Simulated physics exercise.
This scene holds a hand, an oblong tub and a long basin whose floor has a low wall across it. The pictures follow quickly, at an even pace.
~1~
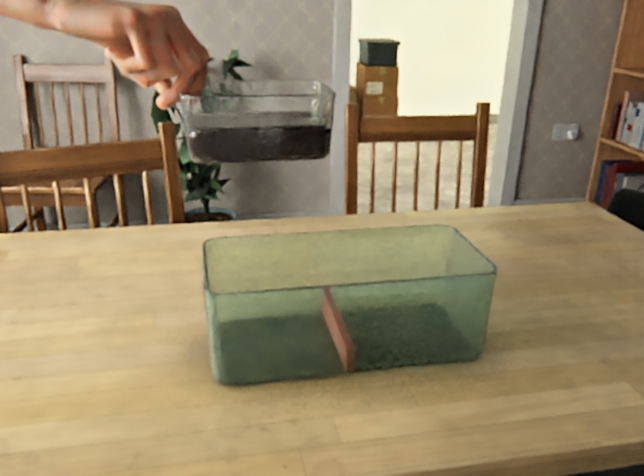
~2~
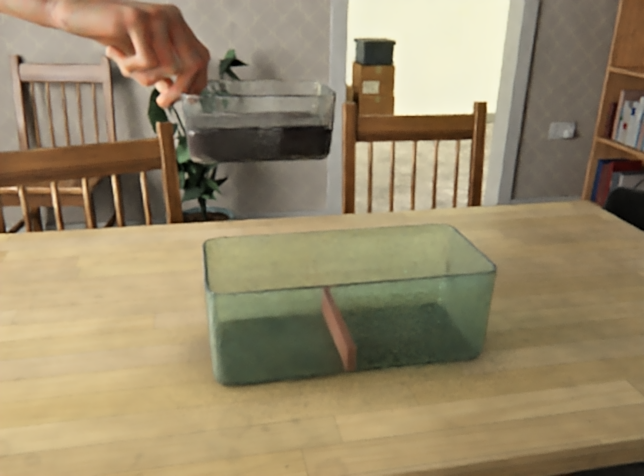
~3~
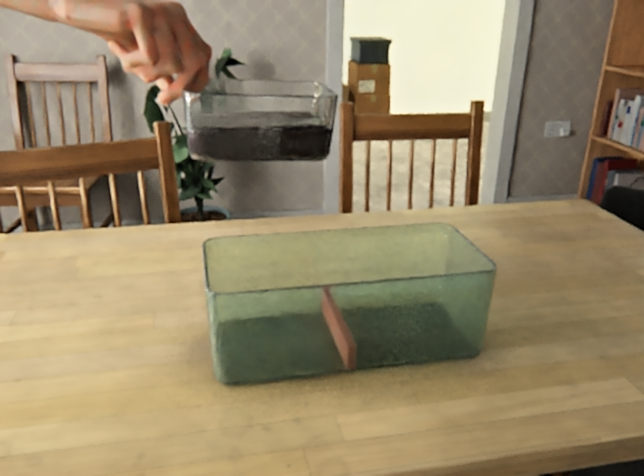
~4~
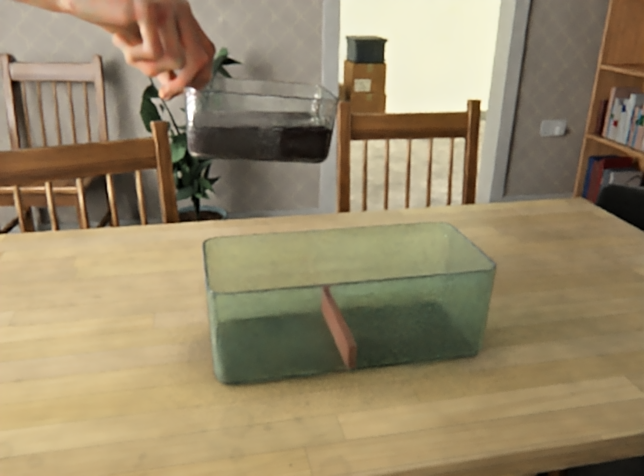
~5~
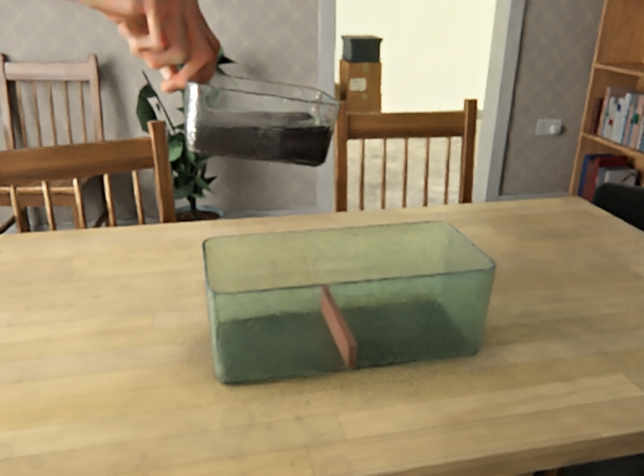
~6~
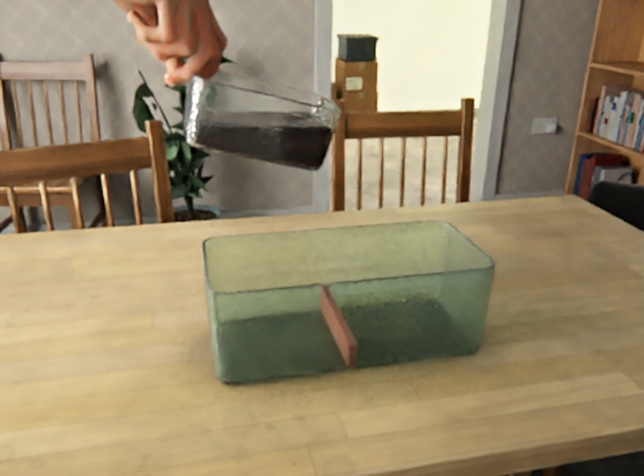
A hand held a clear oblong tub of dark liquid above a long green basin with a low reddish wall across its floor, then slowly tilted the tub a little, its right end dipping lower.
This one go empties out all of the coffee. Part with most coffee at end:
The biggest share is going to settle to the right of the divide.
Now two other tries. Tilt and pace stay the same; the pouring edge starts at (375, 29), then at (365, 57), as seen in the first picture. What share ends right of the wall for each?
First try: 90 percent; second try: 90 percent.
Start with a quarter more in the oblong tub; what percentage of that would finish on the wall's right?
It works out near 75 percent.
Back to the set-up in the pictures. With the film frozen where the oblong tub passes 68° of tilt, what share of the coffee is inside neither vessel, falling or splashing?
Roughly 35 in a hundred.
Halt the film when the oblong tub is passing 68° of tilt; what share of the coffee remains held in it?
Around 50 percent remains.
A moment on, the tilt is 68° and 49 per cent is still to pour, 0 is left of the wall and 15 right of it.
Next, the tilt is 103° and 8 per cent is still to pour, 11 is left of the wall and 72 right of it.
Then the tilt is 113° and 0 per cent is still to pour, 24 is left of the wall and 75 right of it.
Later the tilt is 113° and 0 per cent is still to pour, 24 is left of the wall and 75 right of it.
In the end 24 per cent lies left of the wall, 75 right of it and 1 outside.
